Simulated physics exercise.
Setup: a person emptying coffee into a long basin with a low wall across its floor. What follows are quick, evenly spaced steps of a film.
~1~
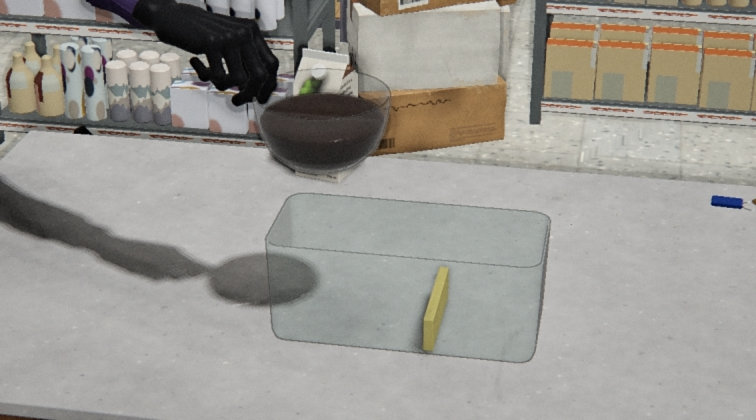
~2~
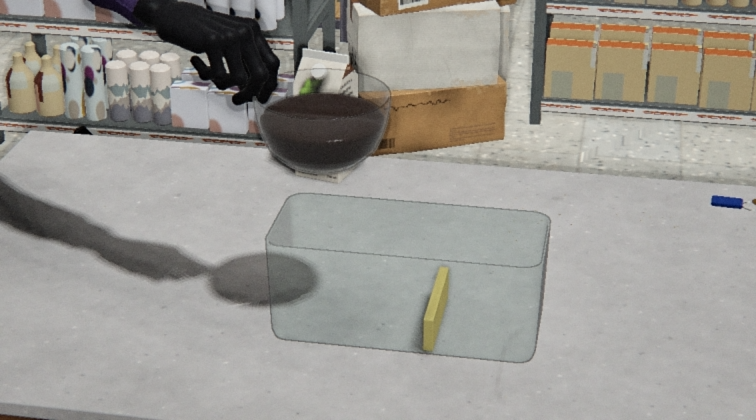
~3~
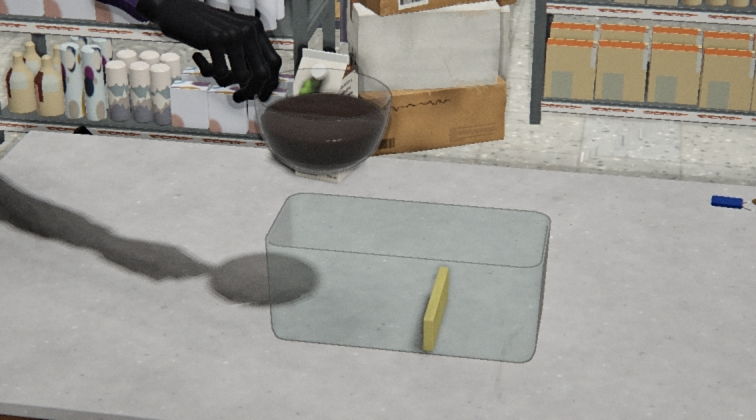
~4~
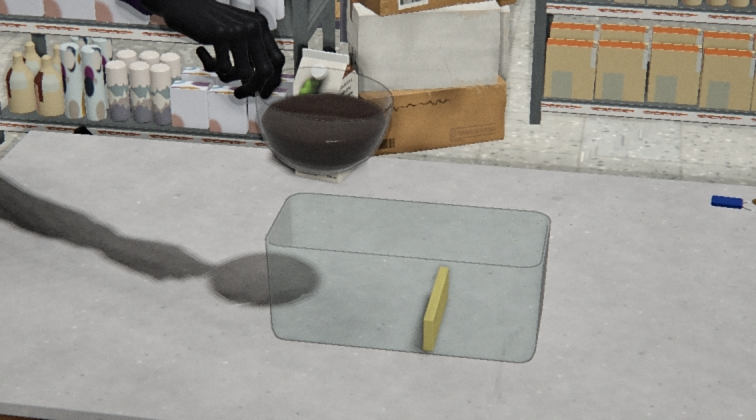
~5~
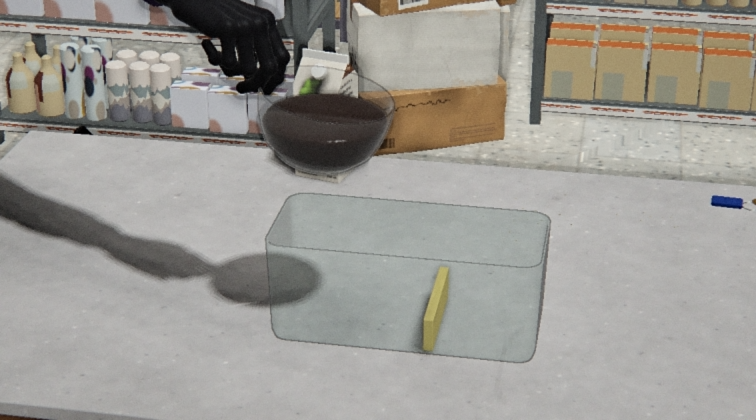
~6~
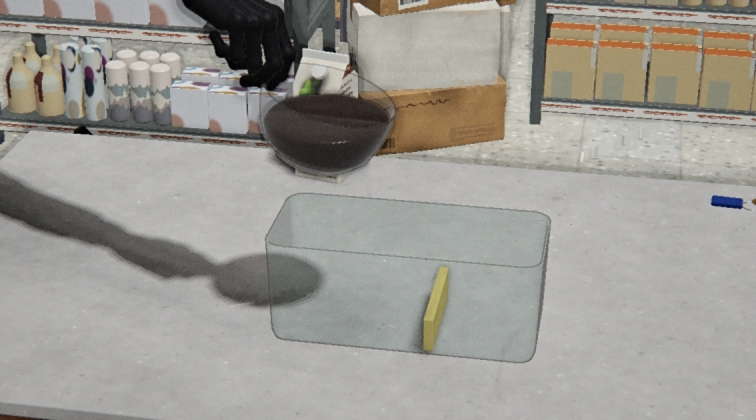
A black-gloved hand slowly tilts a clear bowl of dark coffee rightward above a long basin.
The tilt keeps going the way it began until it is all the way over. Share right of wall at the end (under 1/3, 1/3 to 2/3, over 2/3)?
The share right of the wall will be moderate, one third to two thirds.
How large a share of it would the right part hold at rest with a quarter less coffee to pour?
30 per cent.
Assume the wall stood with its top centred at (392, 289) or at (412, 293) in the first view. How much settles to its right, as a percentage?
90 % then 75 %, approximately.
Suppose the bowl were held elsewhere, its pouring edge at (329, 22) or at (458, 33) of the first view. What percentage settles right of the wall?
Roughly 5 % and 70 %.
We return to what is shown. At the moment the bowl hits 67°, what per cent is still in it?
55 per cent, roughly.
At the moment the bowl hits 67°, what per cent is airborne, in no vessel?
Airborne share: Approx. 30 %.
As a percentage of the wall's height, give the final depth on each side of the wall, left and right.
On the left roughly 30, on the right roughly 50.
A moment on, the bowl is tipped part way and 57 per cent is still to pour, 5 is left of the wall and 8 right of it.
Next, the bowl is tipped on its side and 6 per cent is still to pour, 38 is left of the wall and 48 right of it.
Then the bowl is tipped right over and 0 per cent is still to pour, 51 is left of the wall and 48 right of it.
Later the bowl is tipped right over and 0 per cent is still to pour, 51 is left of the wall and 48 right of it.
At rest 51 per cent lies left of the wall, 48 right of it and 0 outside.
